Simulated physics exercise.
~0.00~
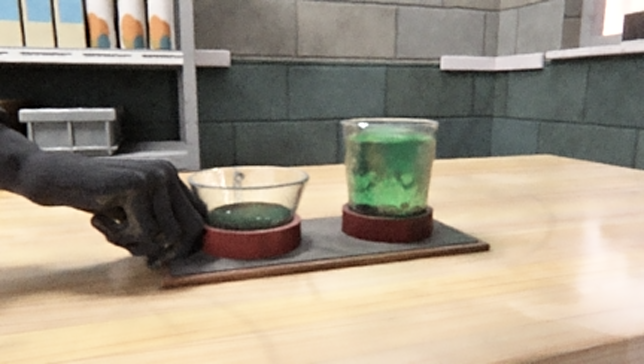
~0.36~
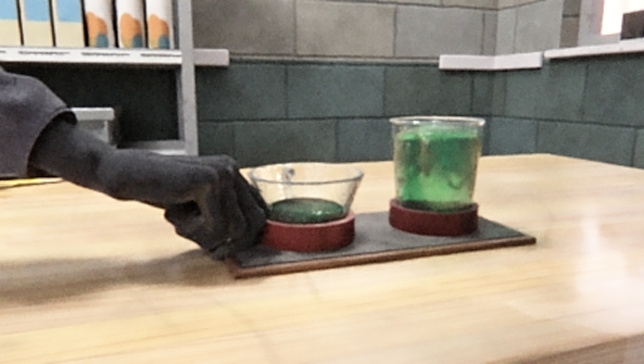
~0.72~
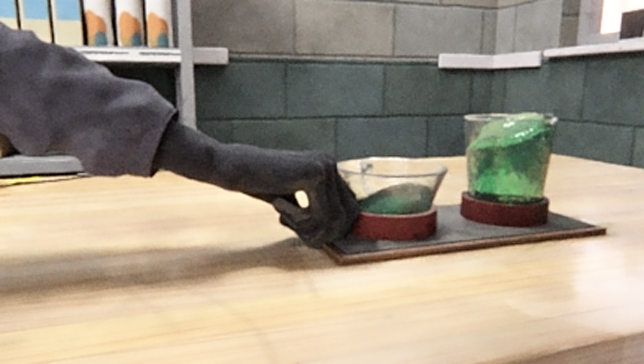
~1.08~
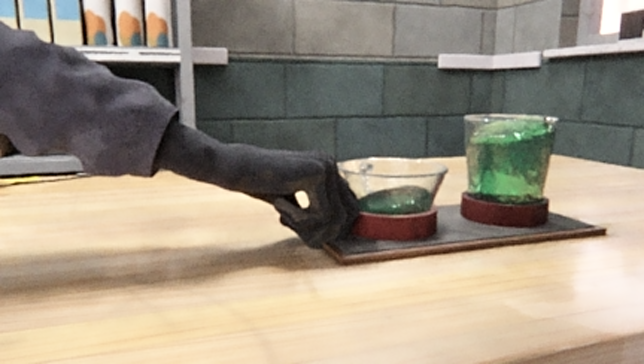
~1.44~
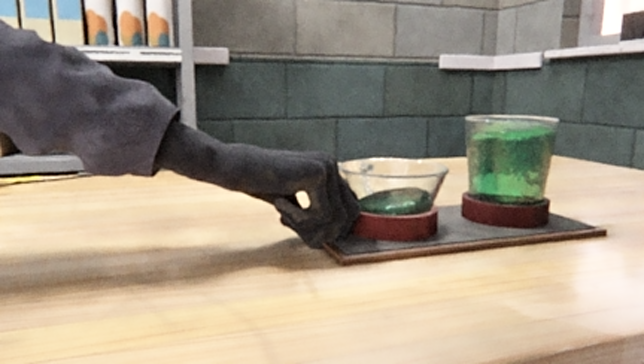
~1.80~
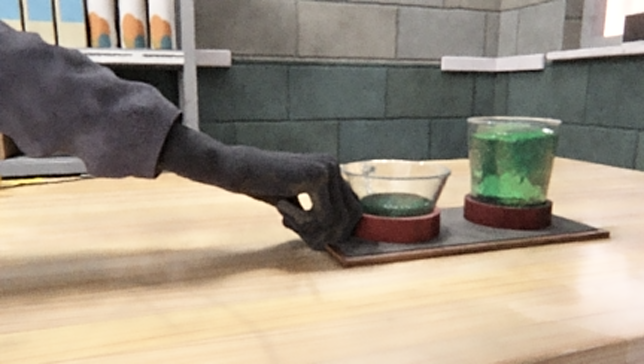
A gloved hand pushes a tray holding two cups of green liquid right, then stops.
